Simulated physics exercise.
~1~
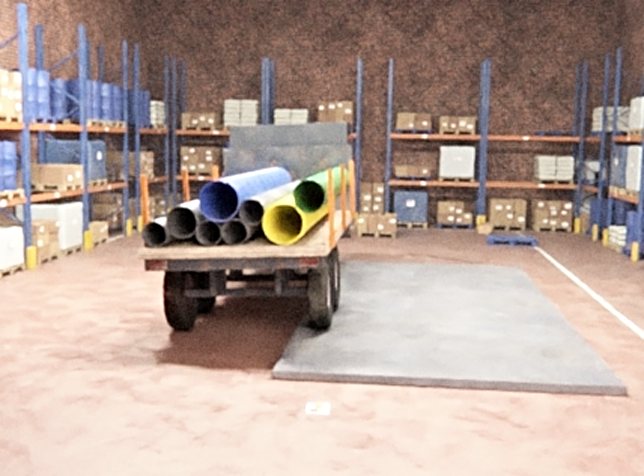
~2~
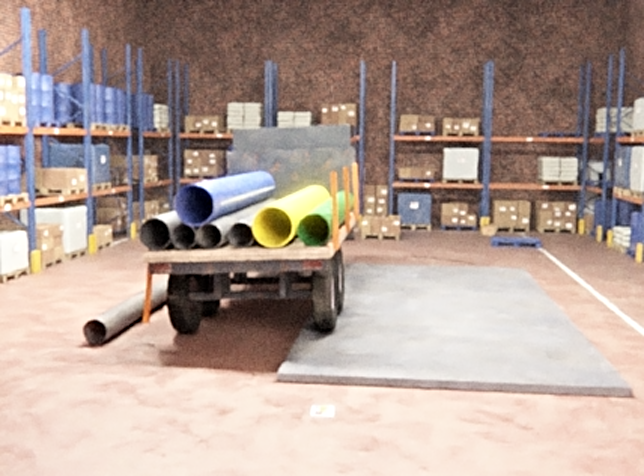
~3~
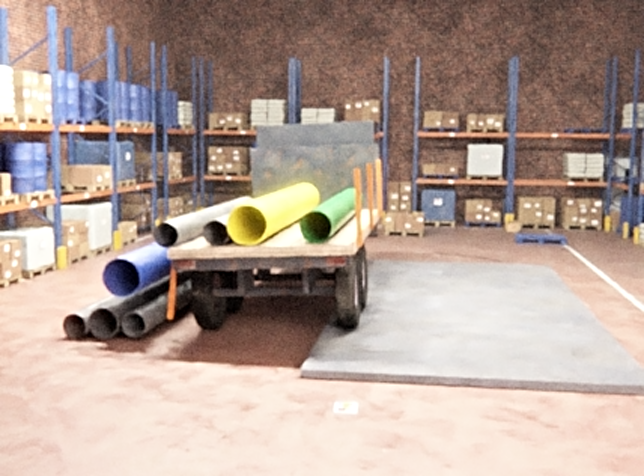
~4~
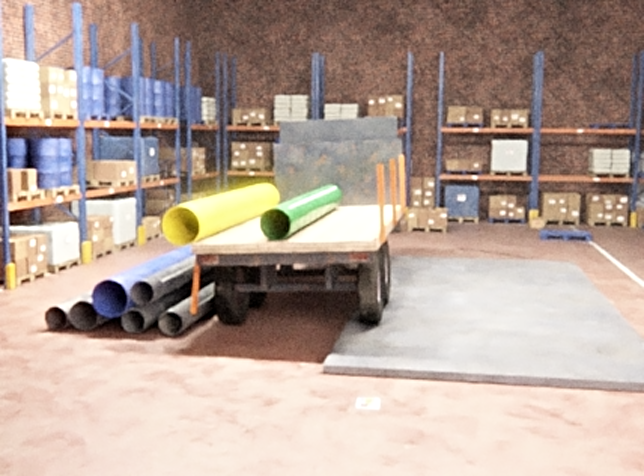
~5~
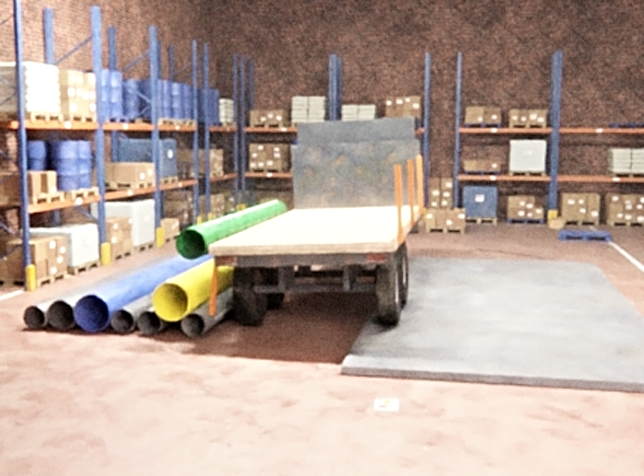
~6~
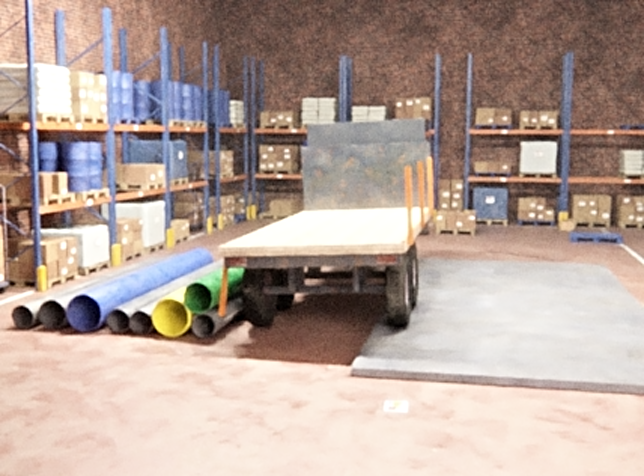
In a warehouse lined with blue and orange racking, we look at the back of a parked flatbed lorry beside a flat grey slab on the floor. Its deck carries a stack of pipes, grey ones with a blue, a yellow and a green among them. The posts on the left side drop, and the grey pipes start rolling off that edge. The blue one follows them down, then the yellow and lastly the green, while the view pans slightly left. The deck ends empty, with all eight pipes lying side by side on the floor to the left.
